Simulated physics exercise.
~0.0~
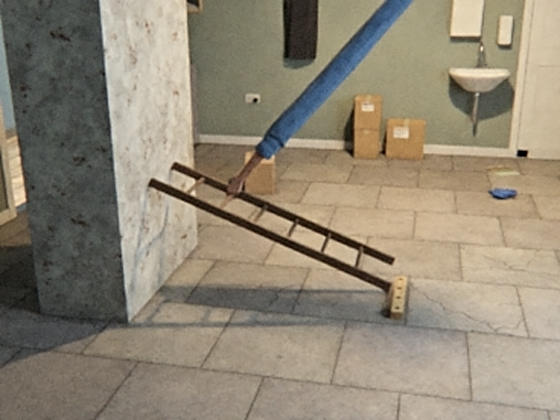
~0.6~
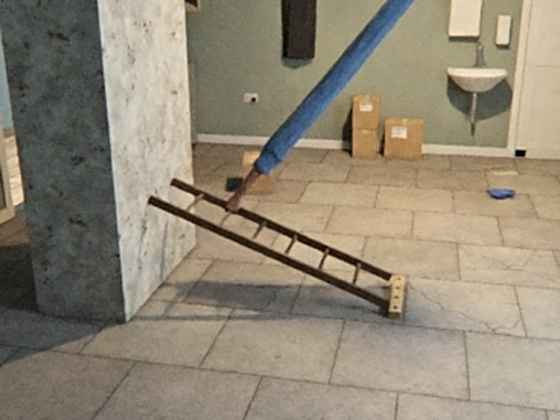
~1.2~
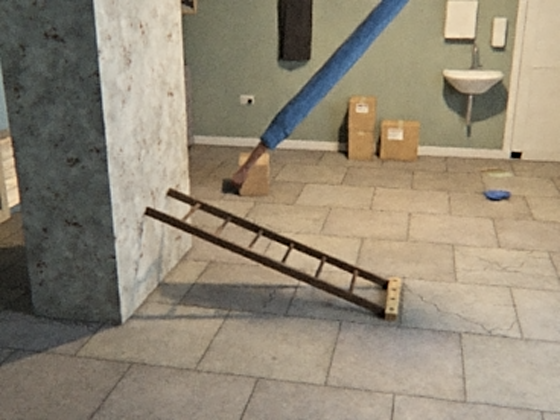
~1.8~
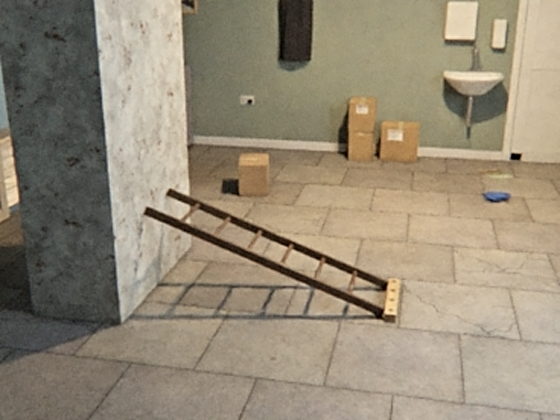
A blue-sleeved arm lowers a brown ladder against a batten, withdraws, and it stays leaning.
